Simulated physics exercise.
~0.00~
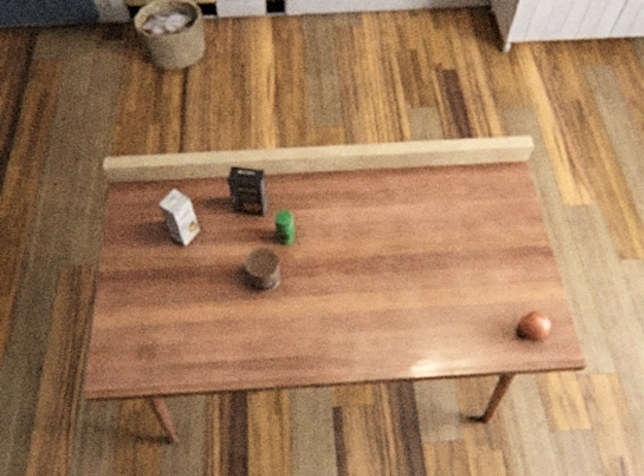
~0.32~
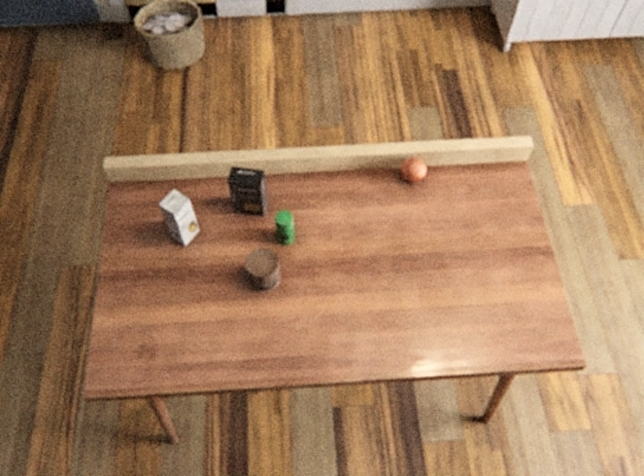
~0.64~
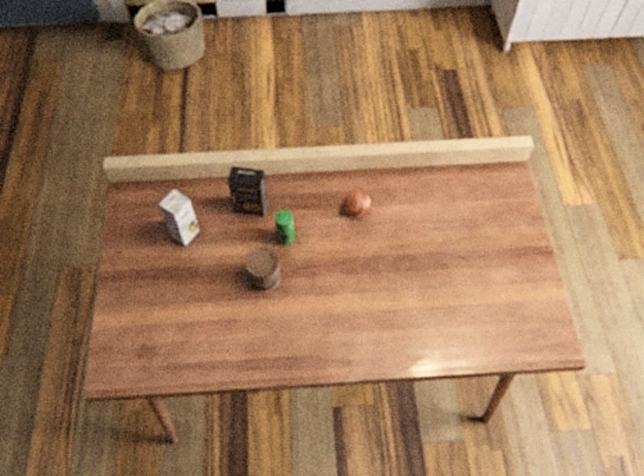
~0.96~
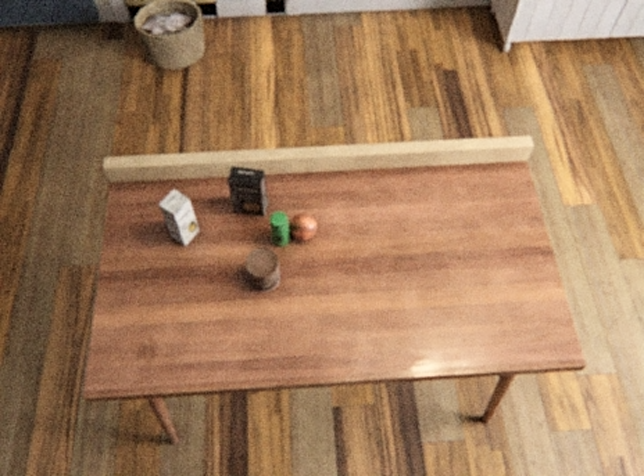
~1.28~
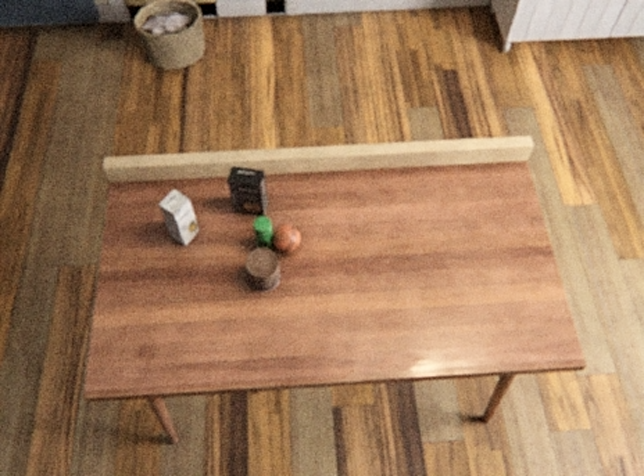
An orange ball rolled across a wooden table to the raised strip along the far edge, came back toward the left, and nudged a green shaker slightly left, leaving it upright while the white carton, black packet and brown tin stayed put.
